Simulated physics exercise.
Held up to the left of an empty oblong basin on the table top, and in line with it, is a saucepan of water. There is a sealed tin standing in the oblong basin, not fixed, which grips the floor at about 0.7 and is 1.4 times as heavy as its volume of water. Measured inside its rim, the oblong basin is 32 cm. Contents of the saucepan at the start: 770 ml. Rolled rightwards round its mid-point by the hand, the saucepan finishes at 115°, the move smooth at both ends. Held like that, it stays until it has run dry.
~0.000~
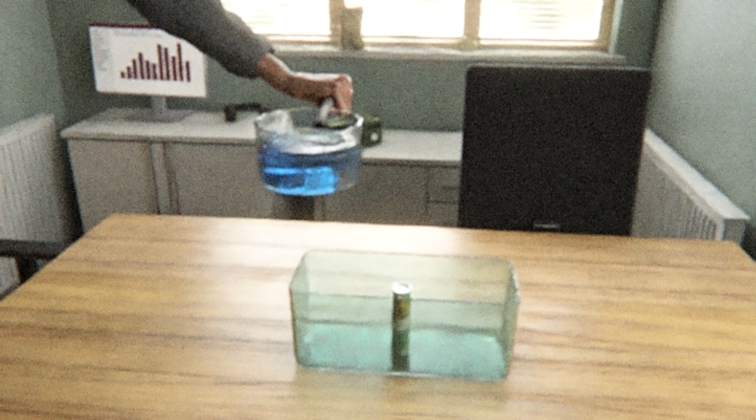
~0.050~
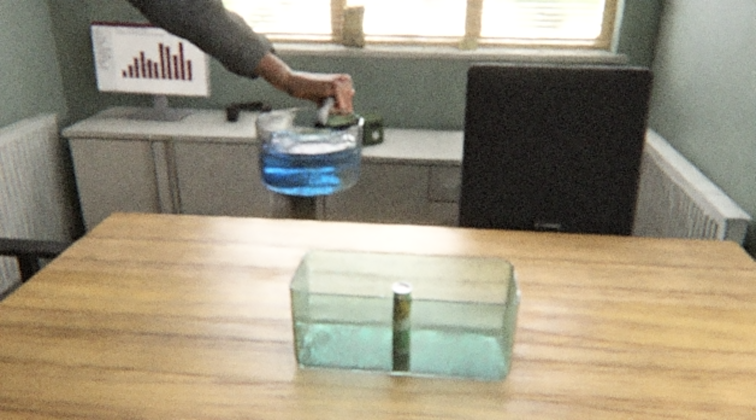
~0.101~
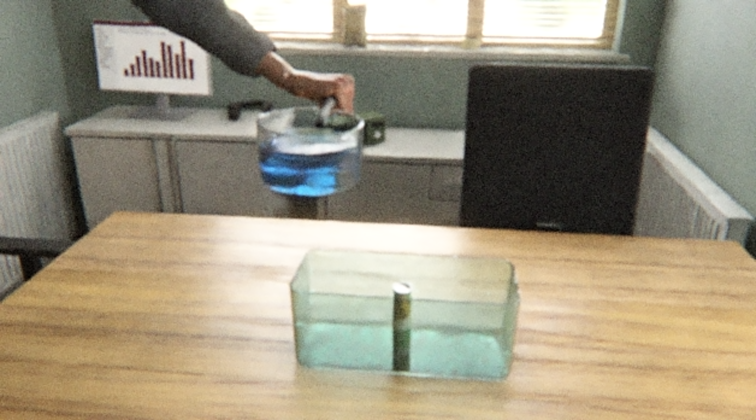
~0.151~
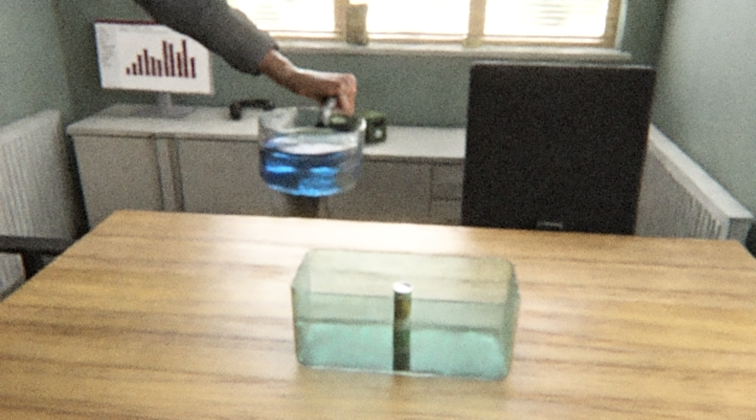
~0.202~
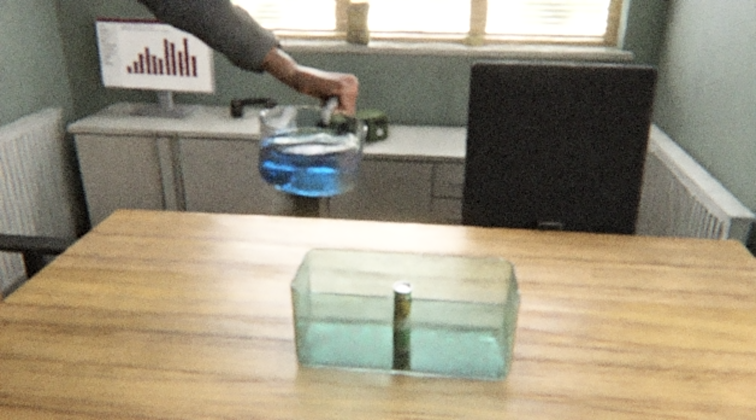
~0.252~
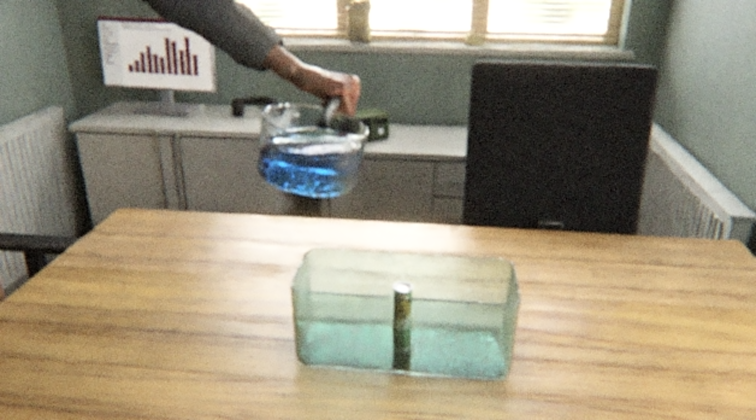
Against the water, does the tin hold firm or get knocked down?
I expect it will stay vertical.
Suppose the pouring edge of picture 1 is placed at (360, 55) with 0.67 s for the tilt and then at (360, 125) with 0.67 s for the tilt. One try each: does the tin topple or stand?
First it falls; then it topples.
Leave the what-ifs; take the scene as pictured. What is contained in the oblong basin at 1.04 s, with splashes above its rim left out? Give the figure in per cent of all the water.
It works out near 72 per cent.
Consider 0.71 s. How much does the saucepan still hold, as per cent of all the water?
Near 68 in a hundred.
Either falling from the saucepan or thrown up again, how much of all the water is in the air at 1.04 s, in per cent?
Airborne fraction: Approx. 16 %.
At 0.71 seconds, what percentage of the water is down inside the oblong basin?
I'd estimate some 3 percent of the liquid.
By 0.71 s the tilt is 68° and 68 per cent is still to pour; the tin stands where it began.
By 1.04 s the tilt is 106° and 11 per cent is still to pour; the tin stands where it began.
By 1.39 s the tilt is 115° and 0 per cent is still to pour; the tin stands where it began.
By 1.77 s the tilt is 115° and 0 per cent is still to pour; the tin stands where it began.
At rest the tin stands where it began.
